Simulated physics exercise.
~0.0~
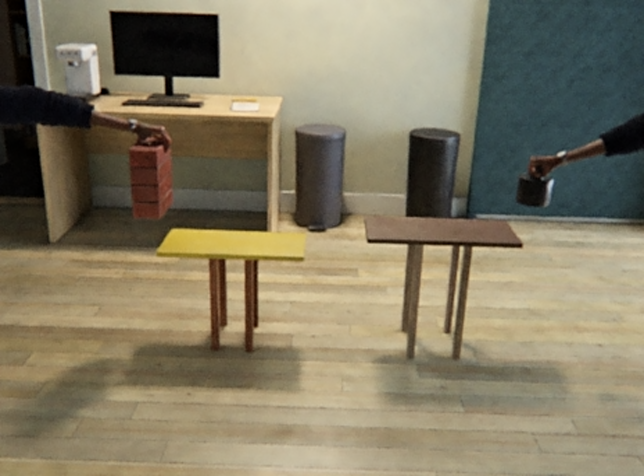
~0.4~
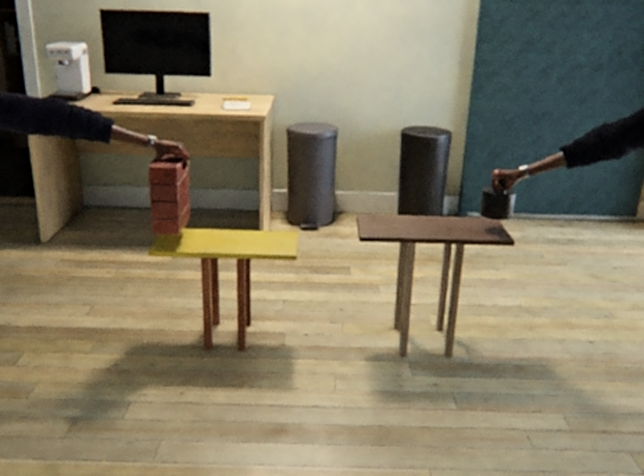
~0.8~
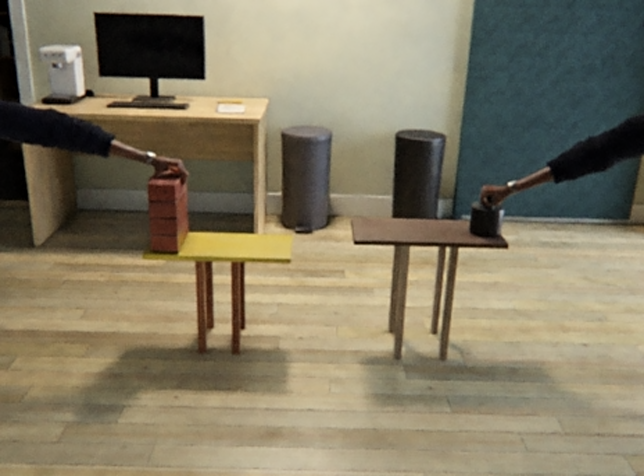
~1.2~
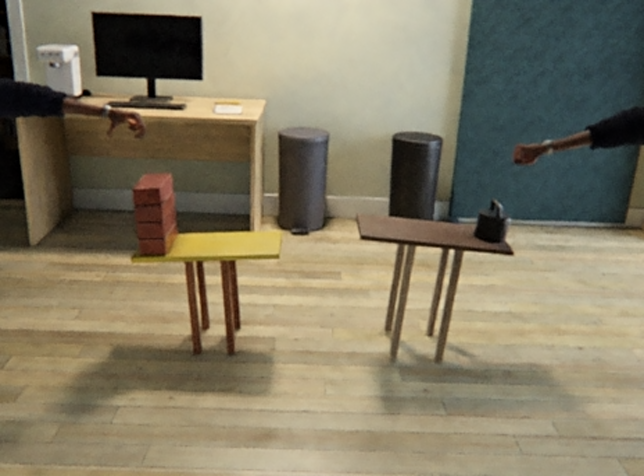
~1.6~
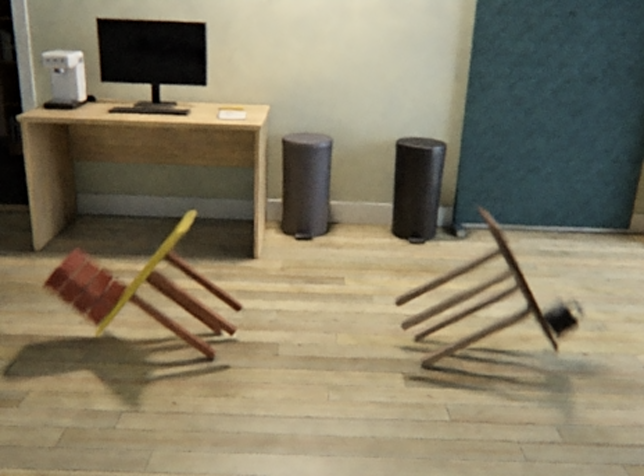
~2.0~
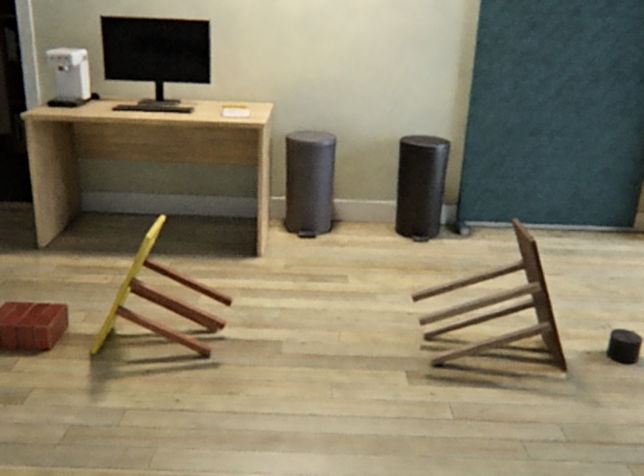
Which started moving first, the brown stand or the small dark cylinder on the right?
The small dark cylinder moved first, as the hand carried it to the brown stand. The stand only began to tip over after the hand had let go.
